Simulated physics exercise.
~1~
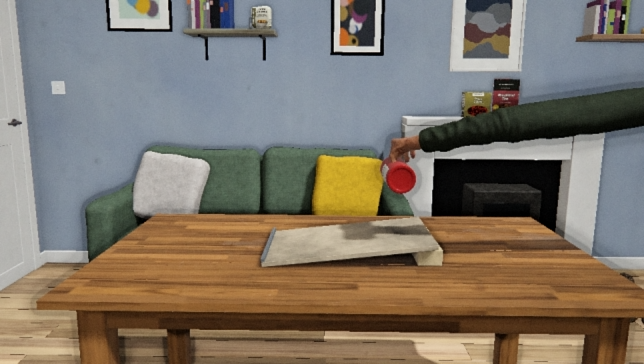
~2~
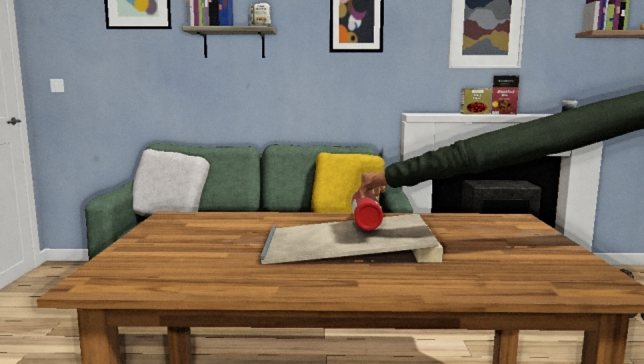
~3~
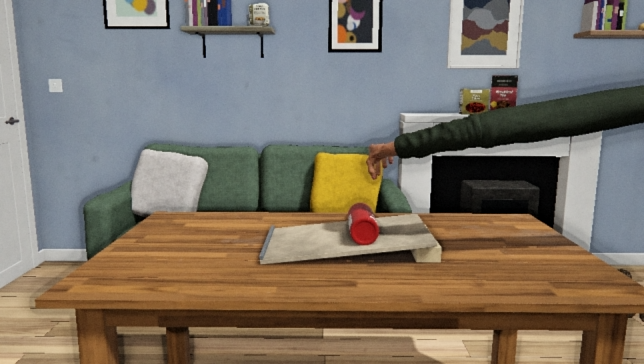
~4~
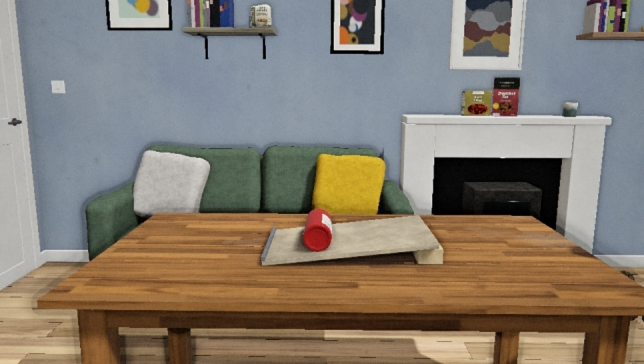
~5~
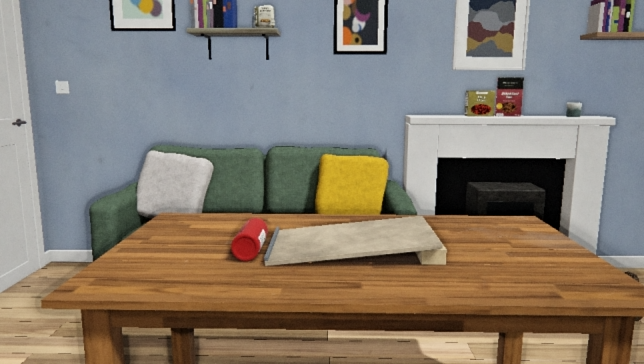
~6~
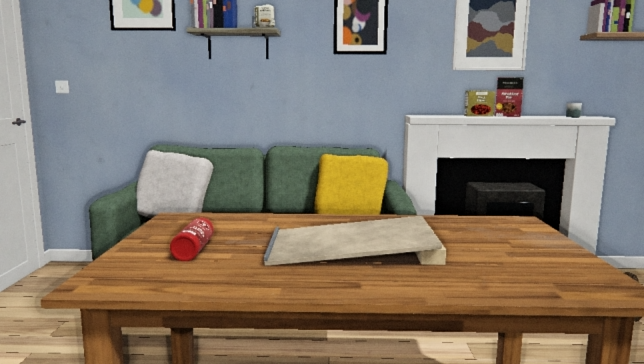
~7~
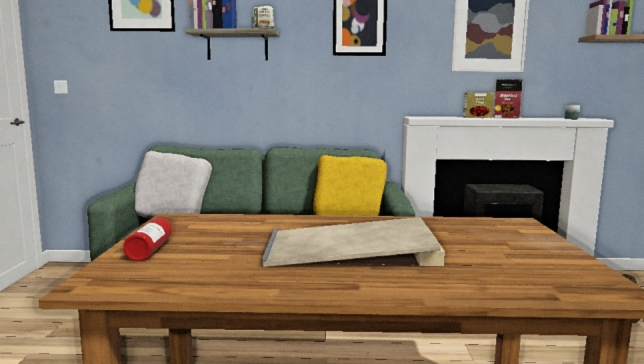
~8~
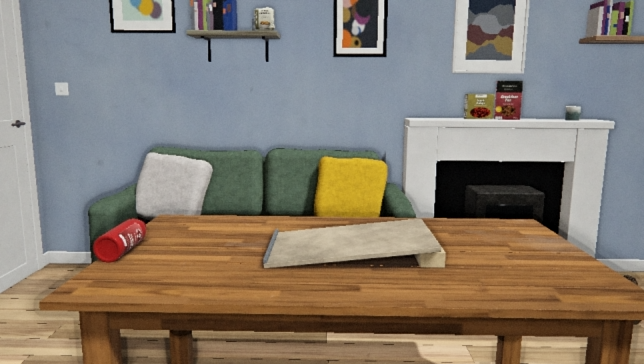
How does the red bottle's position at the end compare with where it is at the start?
At the start the red bottle is held in the hand above the right part of the sloping board, and at the end it lies on its side at the far left edge of the table, well clear of the board.
